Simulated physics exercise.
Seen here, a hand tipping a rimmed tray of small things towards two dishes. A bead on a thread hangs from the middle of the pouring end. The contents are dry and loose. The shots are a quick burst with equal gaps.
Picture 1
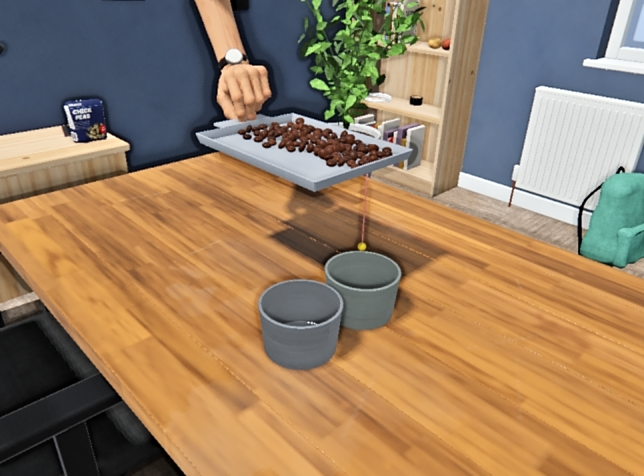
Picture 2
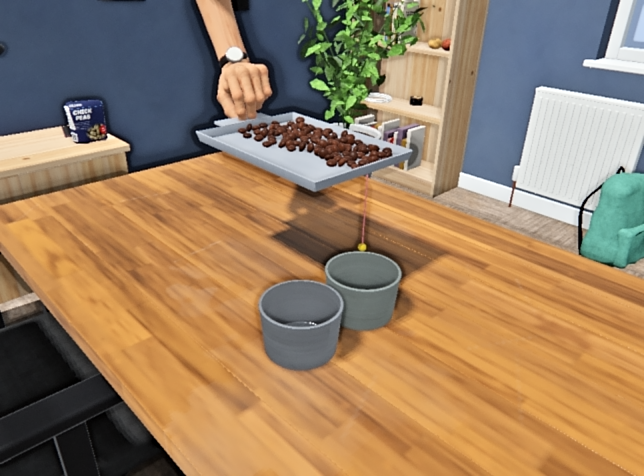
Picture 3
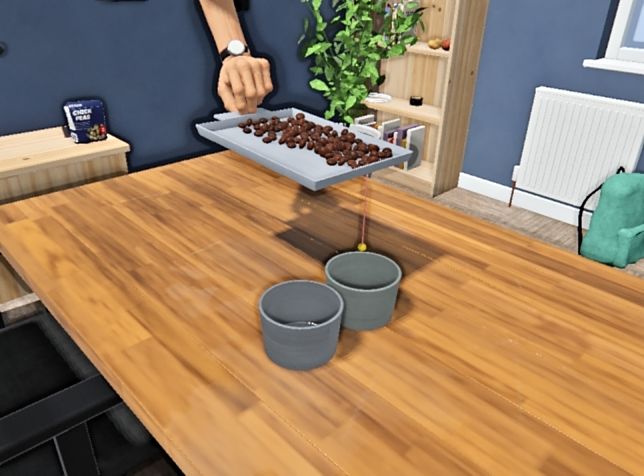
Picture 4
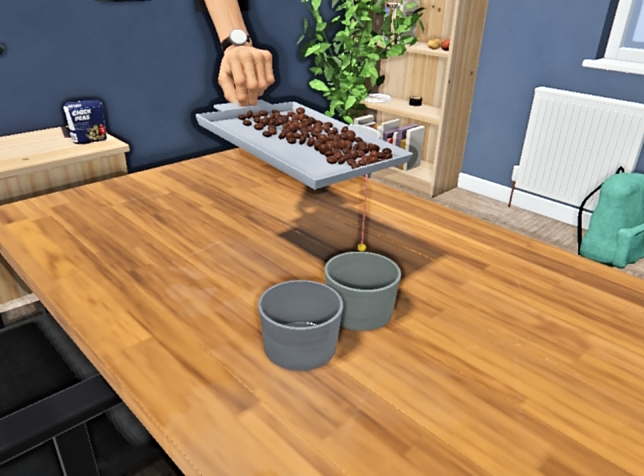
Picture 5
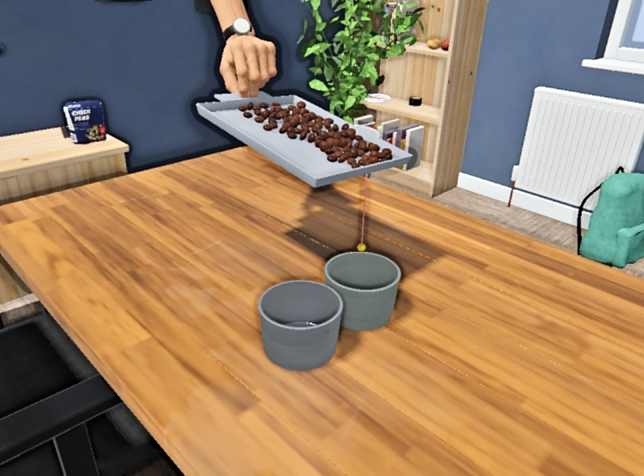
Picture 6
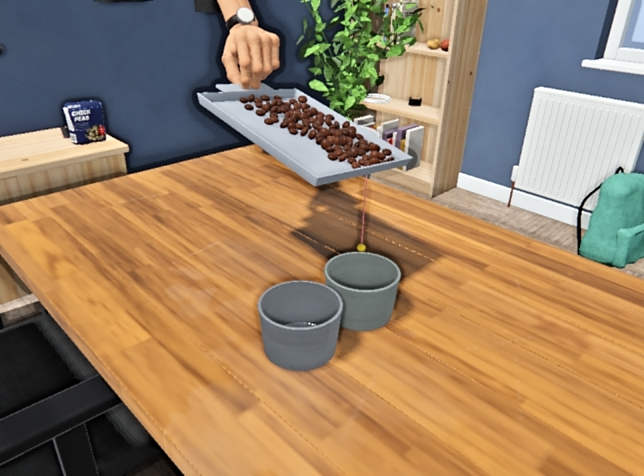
Home dining room with wooden table, a hand slowly raising the back of a grey tray of brown pieces above two dishes.
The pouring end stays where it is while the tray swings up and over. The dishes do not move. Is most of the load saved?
They take less than half between them.
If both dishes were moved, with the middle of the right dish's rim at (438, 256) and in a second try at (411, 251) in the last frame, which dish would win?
One: Right. Two: The dish on the right.
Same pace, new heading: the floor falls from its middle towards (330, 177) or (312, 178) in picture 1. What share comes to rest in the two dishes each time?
Roughly 70 per cent, and 60 per cent.
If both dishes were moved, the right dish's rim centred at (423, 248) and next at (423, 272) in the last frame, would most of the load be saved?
One: Over half. Two: Not half.
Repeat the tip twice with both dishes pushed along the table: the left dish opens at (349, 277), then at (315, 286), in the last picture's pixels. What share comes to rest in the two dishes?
Roughly 80 per cent, and 20 per cent.
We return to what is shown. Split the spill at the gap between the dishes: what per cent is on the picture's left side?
About 0 per cent.
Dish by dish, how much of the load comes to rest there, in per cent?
Left dish near 0 in a hundred; right dish near 10.
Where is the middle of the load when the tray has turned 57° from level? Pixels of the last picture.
Around (373, 132).
Just after the last frame, tray tipped steeply; every one on the tray.
A moment on, tray tipped right over; about a tenth on the tray; just a few in the right dish; the larger part outside both; about a tenth in the air.
Further on, tray tipped past a quarter turn; about a tenth in the right dish; almost all outside both.
When it is over, tray tipped past a quarter turn; not one in the left dish; about a tenth in the right dish; almost all outside both.
